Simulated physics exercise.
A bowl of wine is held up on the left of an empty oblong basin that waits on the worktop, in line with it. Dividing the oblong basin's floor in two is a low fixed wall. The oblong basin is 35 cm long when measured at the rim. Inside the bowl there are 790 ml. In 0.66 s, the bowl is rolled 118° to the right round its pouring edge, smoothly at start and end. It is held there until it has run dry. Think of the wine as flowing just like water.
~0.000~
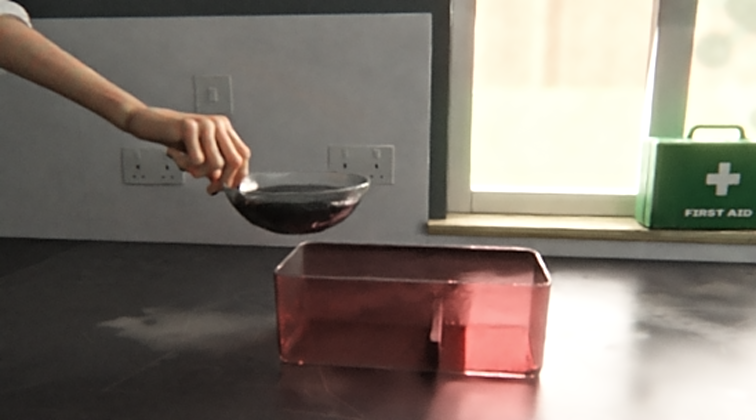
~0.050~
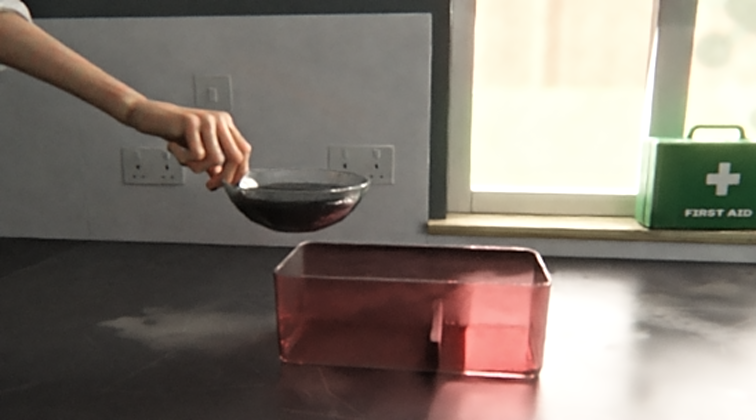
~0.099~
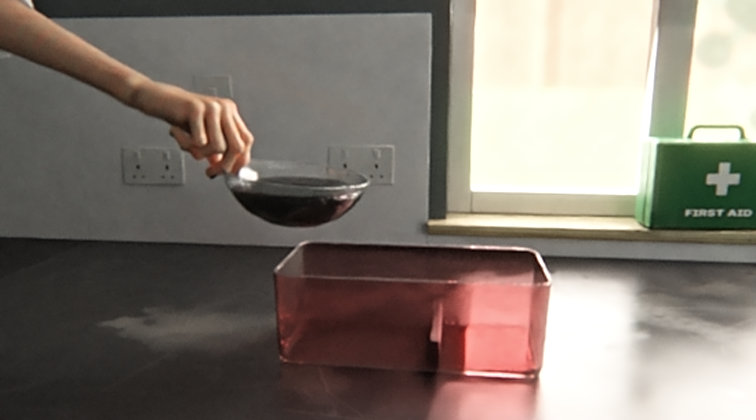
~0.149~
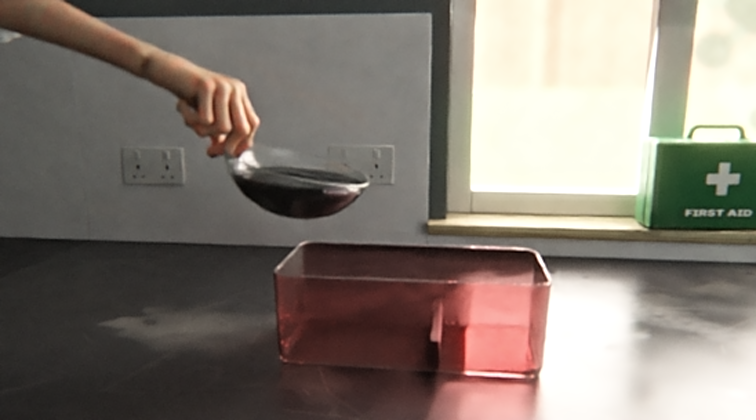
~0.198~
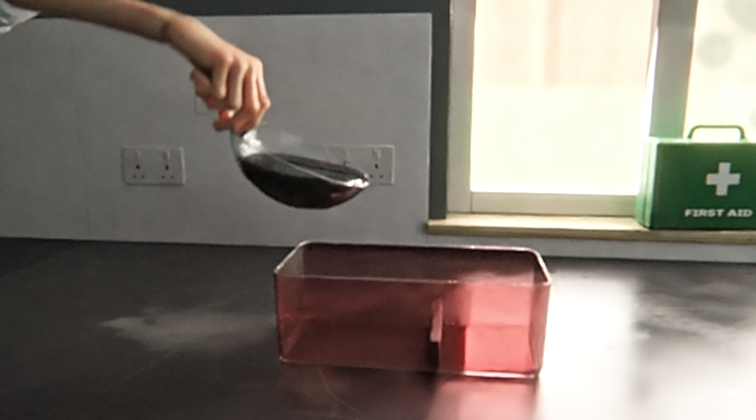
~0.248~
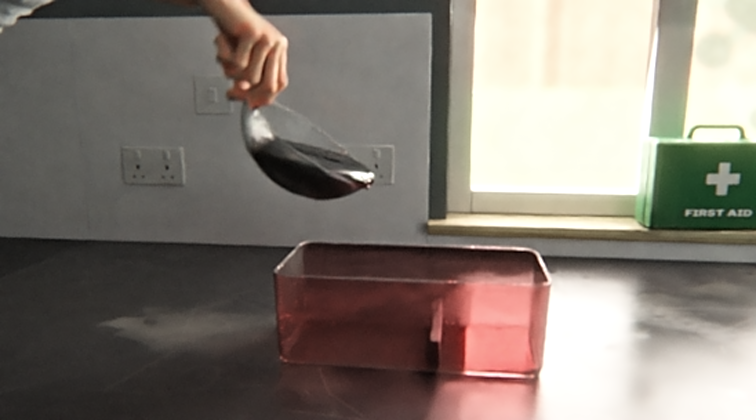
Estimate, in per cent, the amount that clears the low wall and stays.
Roughly 57 percent.
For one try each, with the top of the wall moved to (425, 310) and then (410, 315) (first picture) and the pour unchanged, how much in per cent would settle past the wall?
65 in a hundred, followed by 65 in a hundred.
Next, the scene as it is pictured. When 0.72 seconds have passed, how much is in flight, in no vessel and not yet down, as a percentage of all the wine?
Estimated airborne part: Roughly 26 per cent.
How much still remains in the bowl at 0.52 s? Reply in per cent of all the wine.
About 2 per cent.
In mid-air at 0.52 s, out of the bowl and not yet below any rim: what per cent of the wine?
Some 66 % is the figure.
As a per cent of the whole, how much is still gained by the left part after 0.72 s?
I'd put it at some 22 percent.
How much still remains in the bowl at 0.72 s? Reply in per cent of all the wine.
About 0 percent.
By 0.52 s the tilt is 106° and 2 per cent is still to pour, 9 is left of the wall and 23 right of it.
By 0.72 s the tilt is 118° and 0 per cent is still to pour, 14 is left of the wall and 60 right of it.
By 0.93 s the tilt is 118° and 1 per cent is still to pour, 22 is left of the wall and 52 right of it.
By 1.16 s the tilt is 118° and 0 per cent is still to pour, 35 is left of the wall and 58 right of it.
At rest 36 per cent lies left of the wall, 57 right of it and 7 outside.
